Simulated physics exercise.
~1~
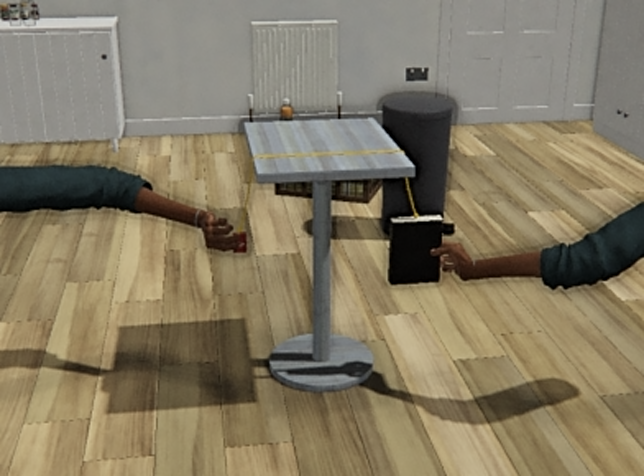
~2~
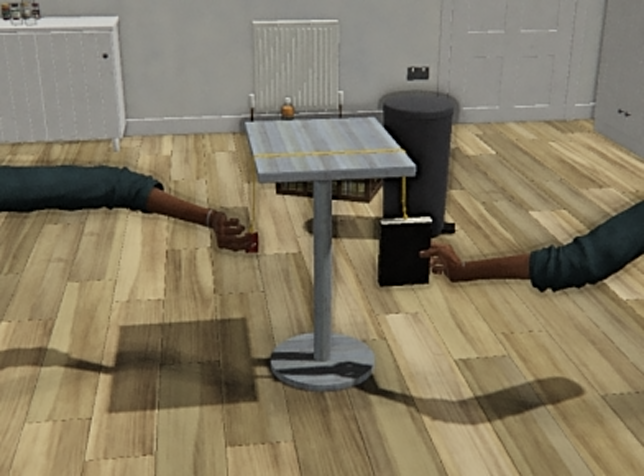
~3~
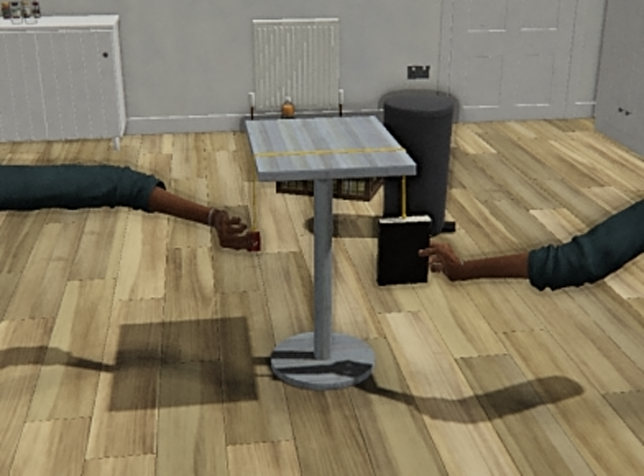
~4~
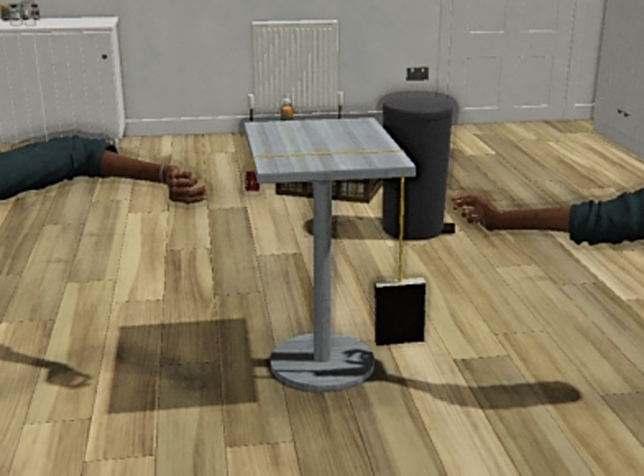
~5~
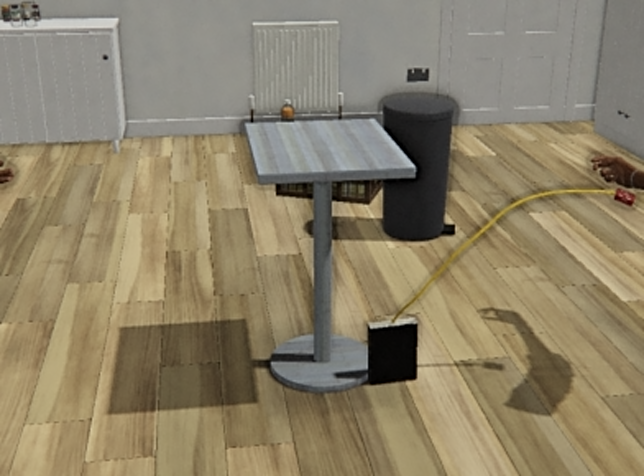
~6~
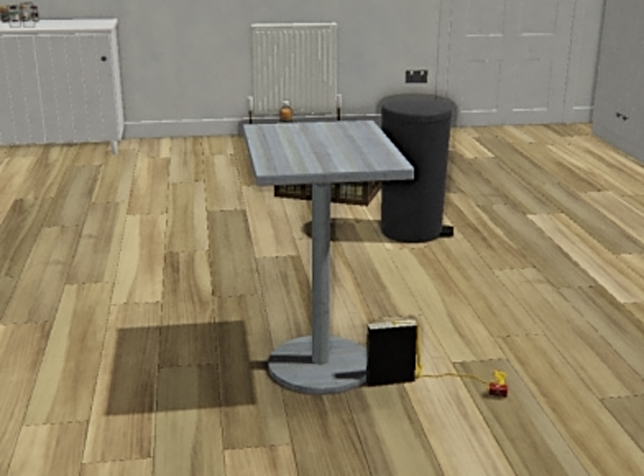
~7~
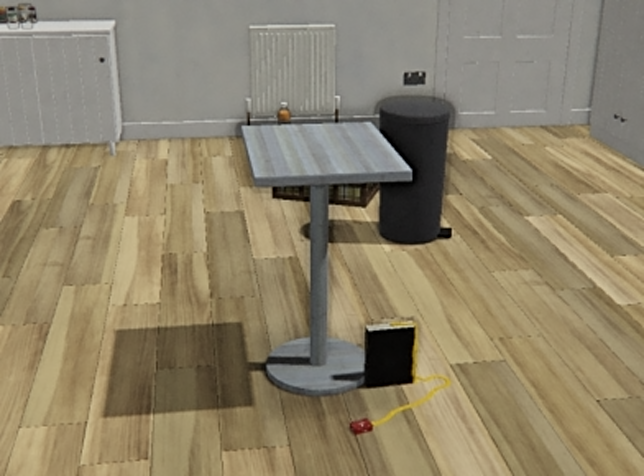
A yellow ribbon lies across a grey pedestal table, with a small red matchbox at its left end and a black book hanging at the right, in a room with pale plank flooring seen from slightly above. Behind stand a dark cylindrical bin, a white radiator and a white cabinet. Two hands in dark green sleeves hold the loads, then open and draw back. The book drops while the matchbox rises towards the tabletop. The ribbon slides off rightwards, whipping the matchbox over in an arc. The book lands upright by the table base, and the matchbox ends on the floor in front.
